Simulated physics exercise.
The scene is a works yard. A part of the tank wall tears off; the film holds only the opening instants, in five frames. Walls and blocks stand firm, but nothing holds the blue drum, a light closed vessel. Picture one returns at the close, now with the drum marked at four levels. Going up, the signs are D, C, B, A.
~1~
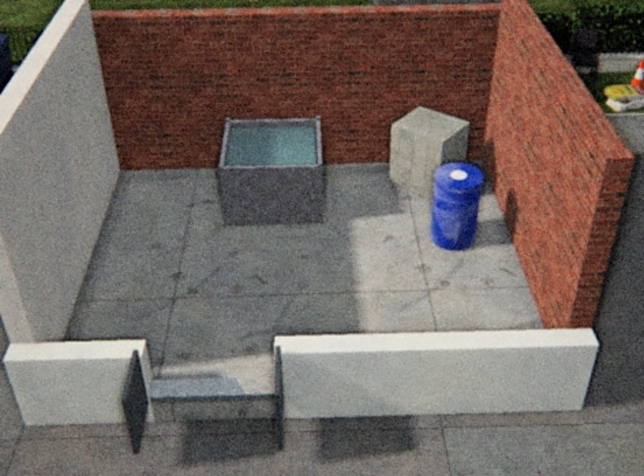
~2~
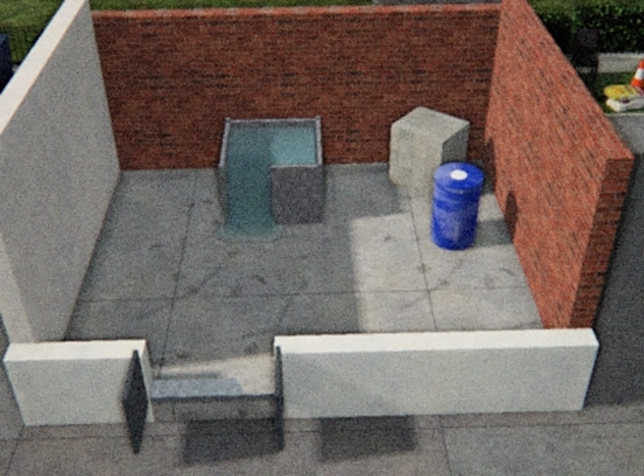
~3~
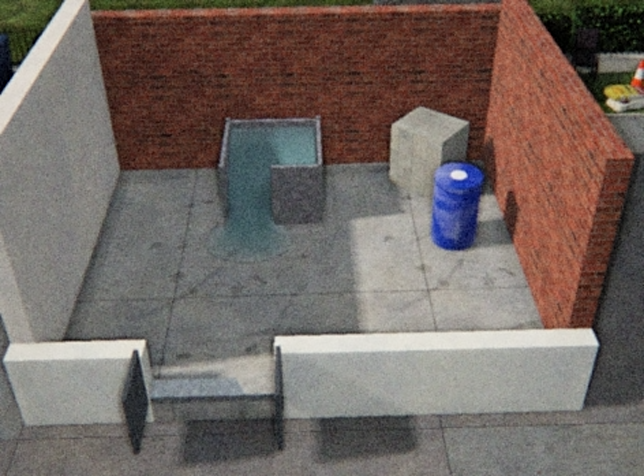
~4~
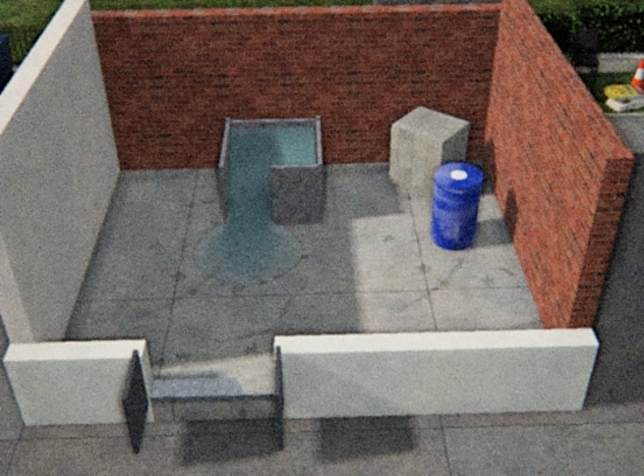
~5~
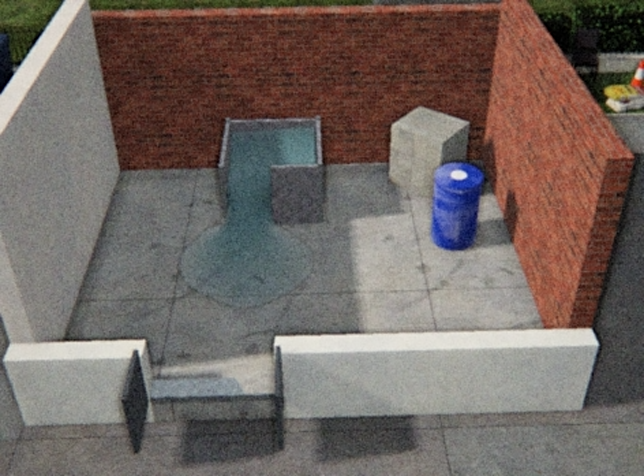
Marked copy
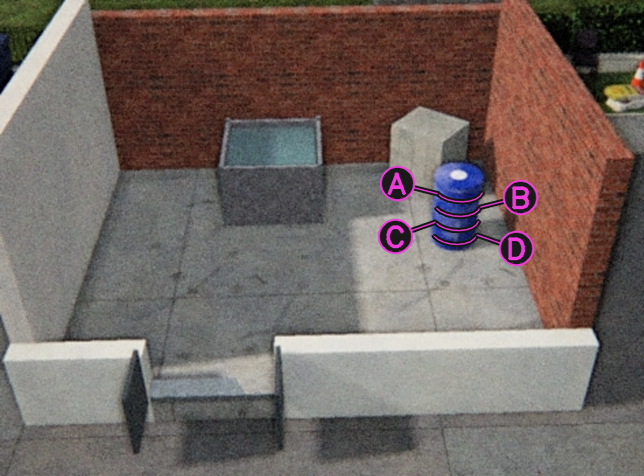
A square grey tank of blue-green water stands near the back brick wall of a paved works yard, seen from above by a still camera. To its right are a pale angular block and a blue drum with a white spot on its lid, with a low white wall and open gate in front. Water pours through the tank's front left side and spreads forward across the paving in a widening, rounded pool.
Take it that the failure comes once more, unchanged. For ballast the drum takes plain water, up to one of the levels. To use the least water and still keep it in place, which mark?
Line D.
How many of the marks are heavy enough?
All of the four.
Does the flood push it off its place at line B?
No.
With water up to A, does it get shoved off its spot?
No, not at all.
On the marked copy, A at (462, 201); B at (461, 216); C at (459, 230); D at (457, 244); from the bottom up D, C, B, A.
If A is chosen, it does not move.
If B is chosen, it does not move.
If C is chosen, it does not move.
If D is chosen, it does not move.
